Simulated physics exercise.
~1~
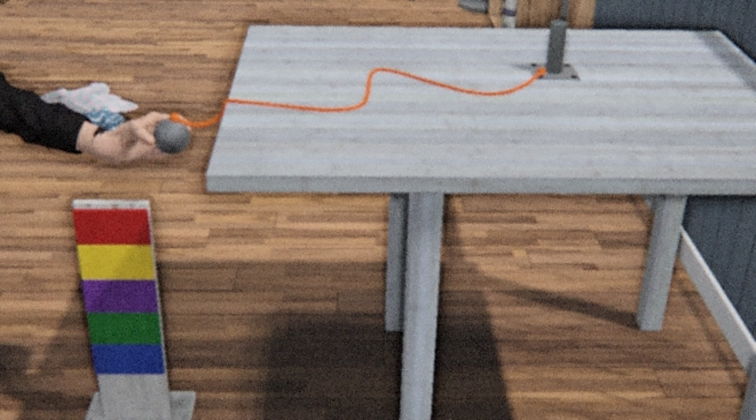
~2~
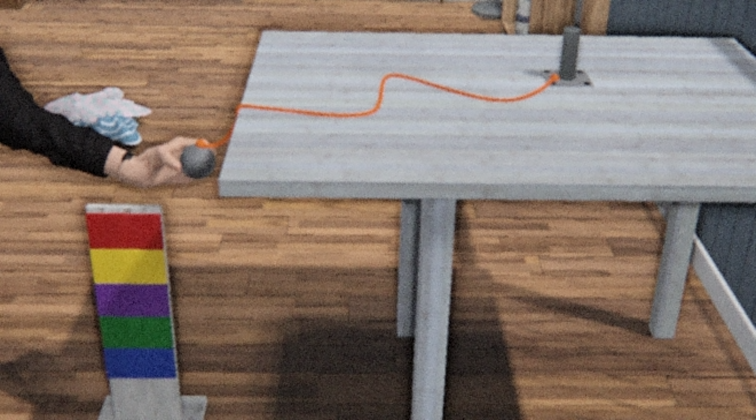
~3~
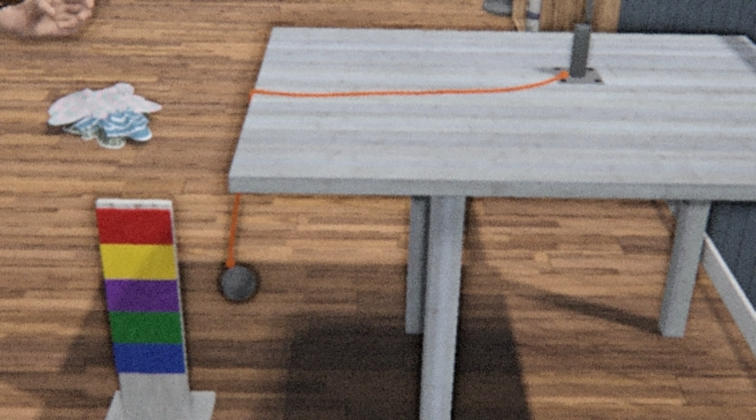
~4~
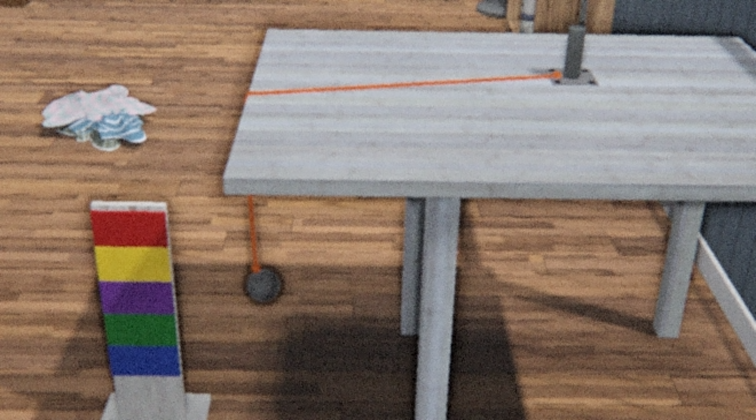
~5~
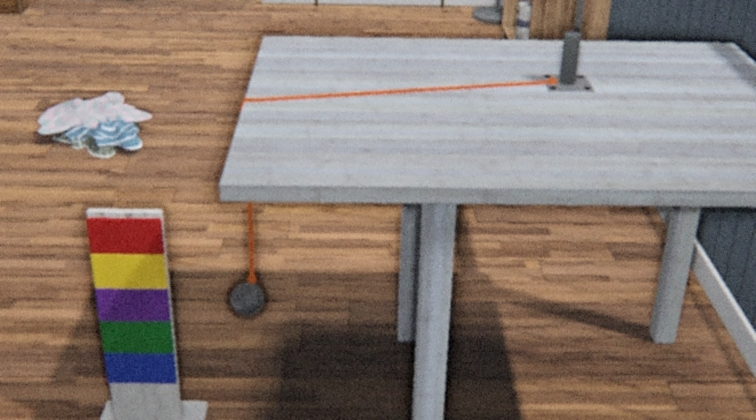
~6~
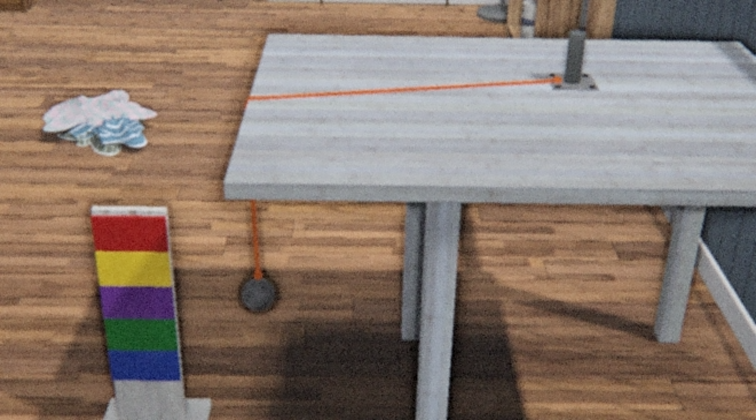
A hand held a grey ball on an orange cord tied to a post on a table, then let go and drew back, and the ball dropped past the edge, swayed slightly and hung level with the purple band of the striped board.
